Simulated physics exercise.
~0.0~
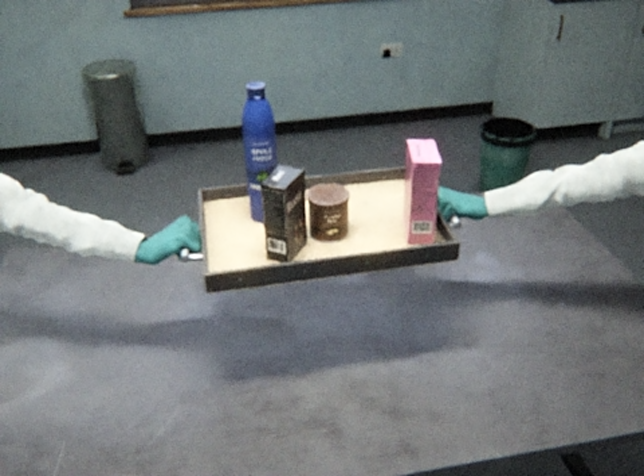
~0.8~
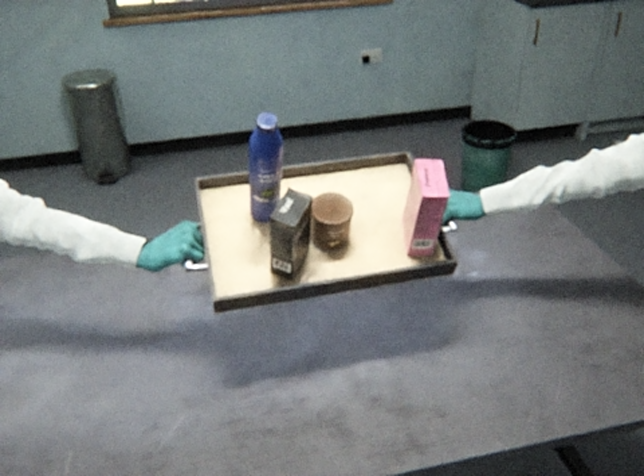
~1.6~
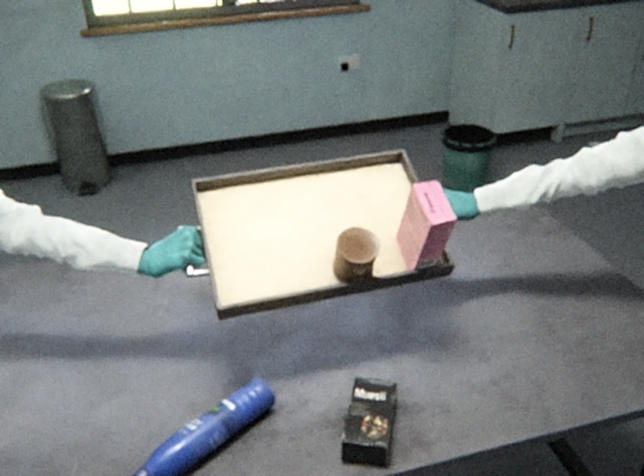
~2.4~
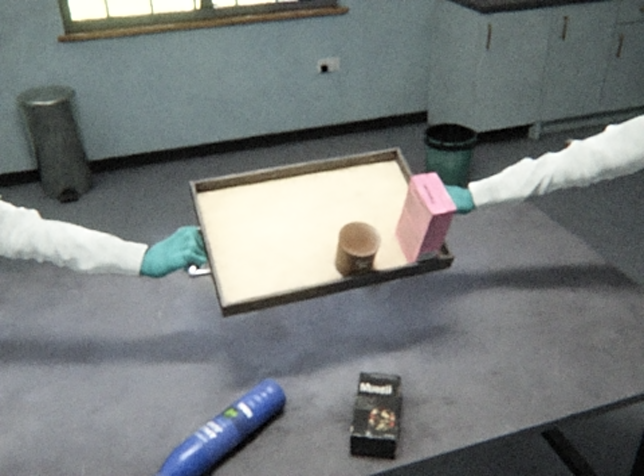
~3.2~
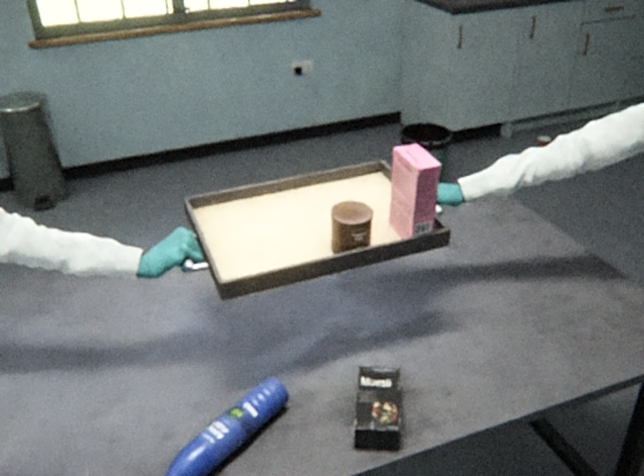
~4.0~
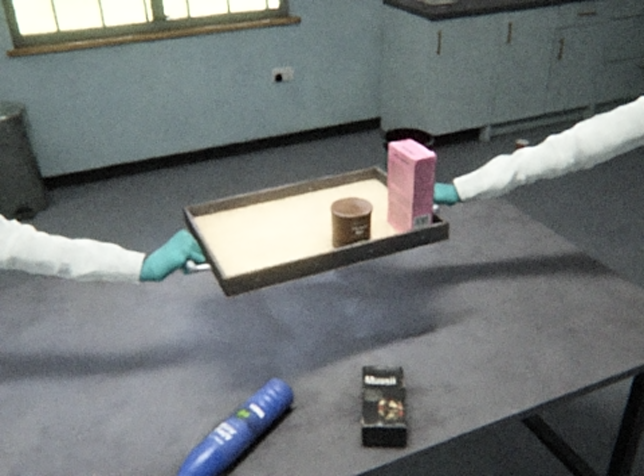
The clip shows two gloved hands tilting a tray toward the viewer until a blue bottle and a black carton drop onto the table and lie on their sides, then levelling it with a brown tin, which has slid, and a pink packet standing on it.
